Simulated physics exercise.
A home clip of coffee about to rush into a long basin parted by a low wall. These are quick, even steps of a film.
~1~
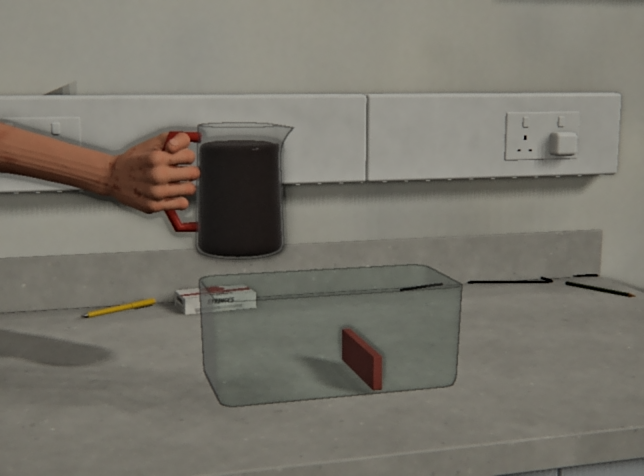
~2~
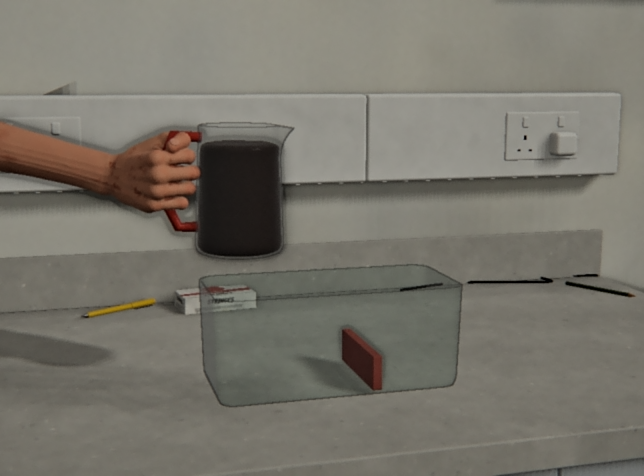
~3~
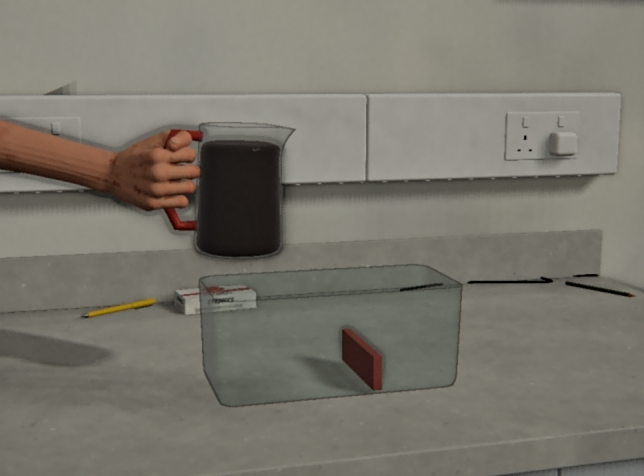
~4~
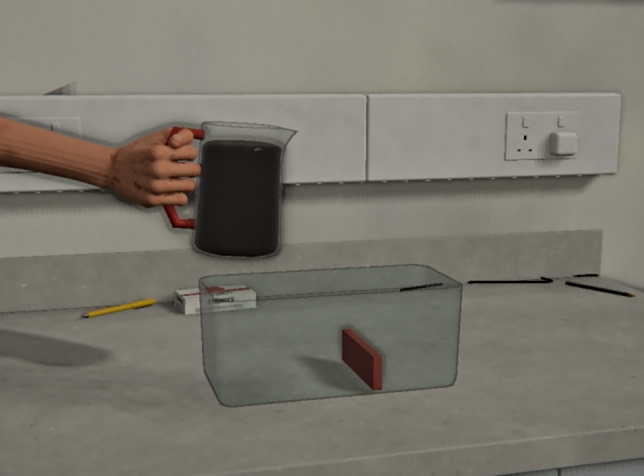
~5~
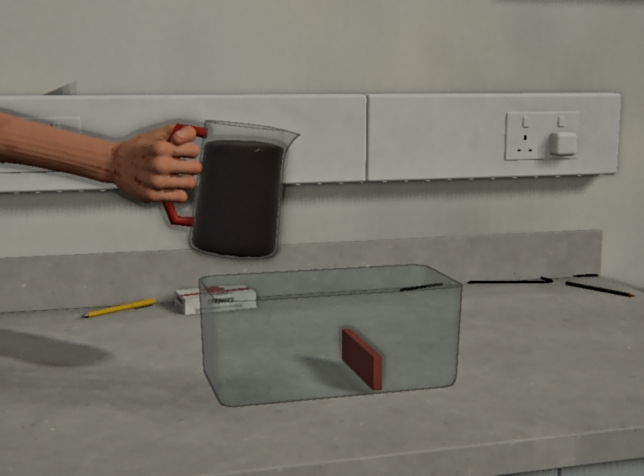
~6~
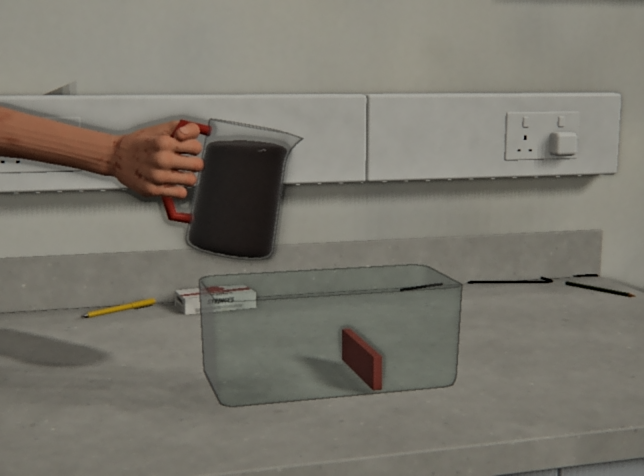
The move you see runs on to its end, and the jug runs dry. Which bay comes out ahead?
The right part.
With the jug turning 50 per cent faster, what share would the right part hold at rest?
Some 60 per cent.
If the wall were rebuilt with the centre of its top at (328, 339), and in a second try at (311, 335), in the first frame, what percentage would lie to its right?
In turn 95 and 95 in a hundred.
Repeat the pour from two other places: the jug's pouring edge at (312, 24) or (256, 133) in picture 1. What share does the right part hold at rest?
The first gives 55 %, the second 10 %.
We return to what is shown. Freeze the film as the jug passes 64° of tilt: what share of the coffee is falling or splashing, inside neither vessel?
Roughly 10 in a hundred.
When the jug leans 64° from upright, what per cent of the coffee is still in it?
It comes to 90 per cent or so.
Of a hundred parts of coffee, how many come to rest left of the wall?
Roughly 40 in a hundred.
A moment on, the tilt is 64° and 91 per cent is still to pour, 1 is left of the wall and 1 right of it.
Next, the tilt is 94° and 55 per cent is still to pour, 7 is left of the wall and 23 right of it.
Then the tilt is 96° and 19 per cent is still to pour, 17 is left of the wall and 57 right of it.
Later the tilt is 96° and 7 per cent is still to pour, 29 is left of the wall and 62 right of it.
In the end 39 per cent lies left of the wall, 60 right of it and 1 outside.
